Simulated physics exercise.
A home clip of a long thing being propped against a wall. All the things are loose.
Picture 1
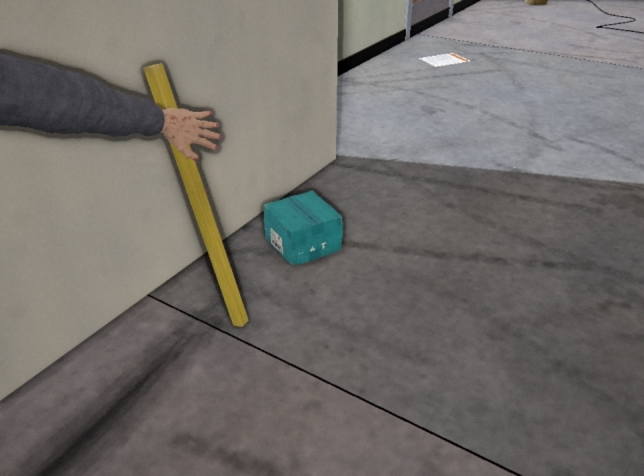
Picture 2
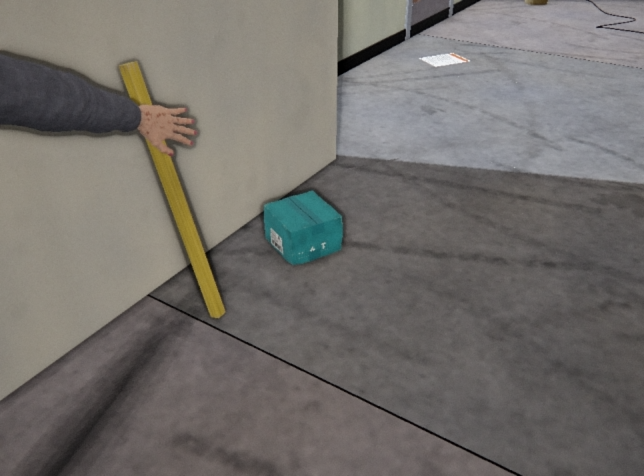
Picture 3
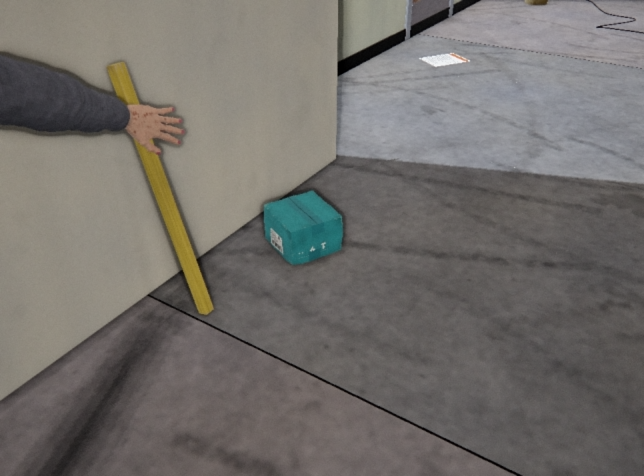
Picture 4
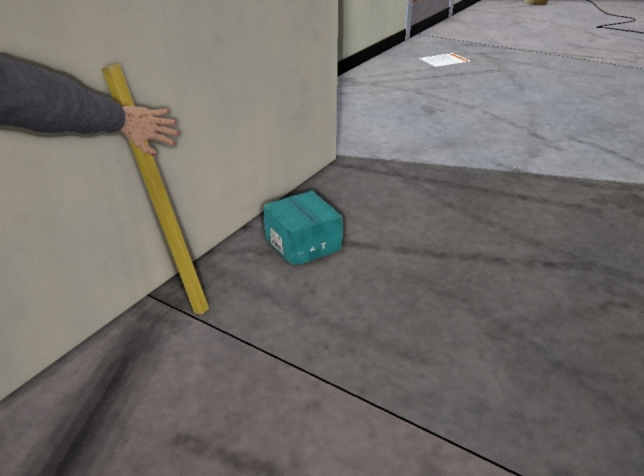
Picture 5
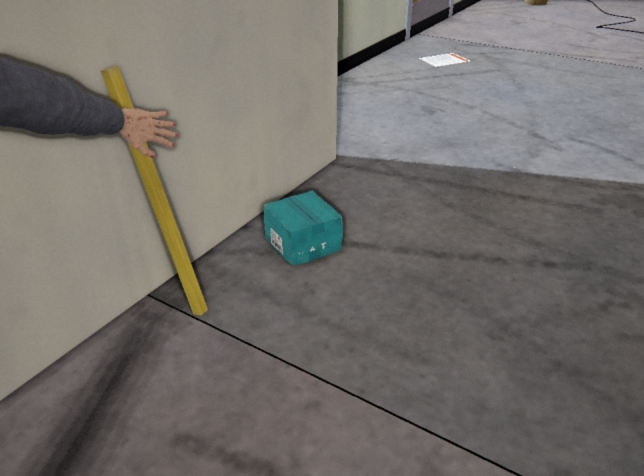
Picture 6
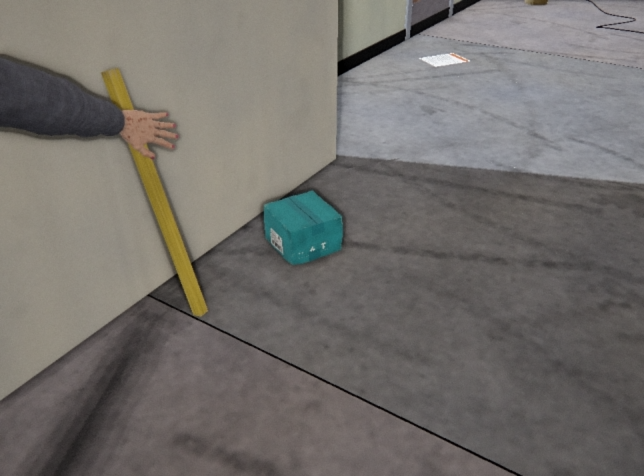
A yellow pole, gripped or steadied near its upper end by a hand on a dark grey-sleeved arm reaching in from the left, shifts a short way left, then stays almost still, leaning against a pale wall. The unmoving camera looks down on a grey, scuffed indoor floor crossed by a dark line. A turquoise box sits motionless near the centre, right of the pole, beside the wall.
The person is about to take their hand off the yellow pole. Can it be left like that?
Here the pole remains leaning.
Then, 0.20 s on from there, no change.
Then, 0.50 s on from there, yellow pole resting near (160, 204).
In the end, both unmoved. At the end, from the last picture's camera, yellow pole near (160, 204). The pole stays up.
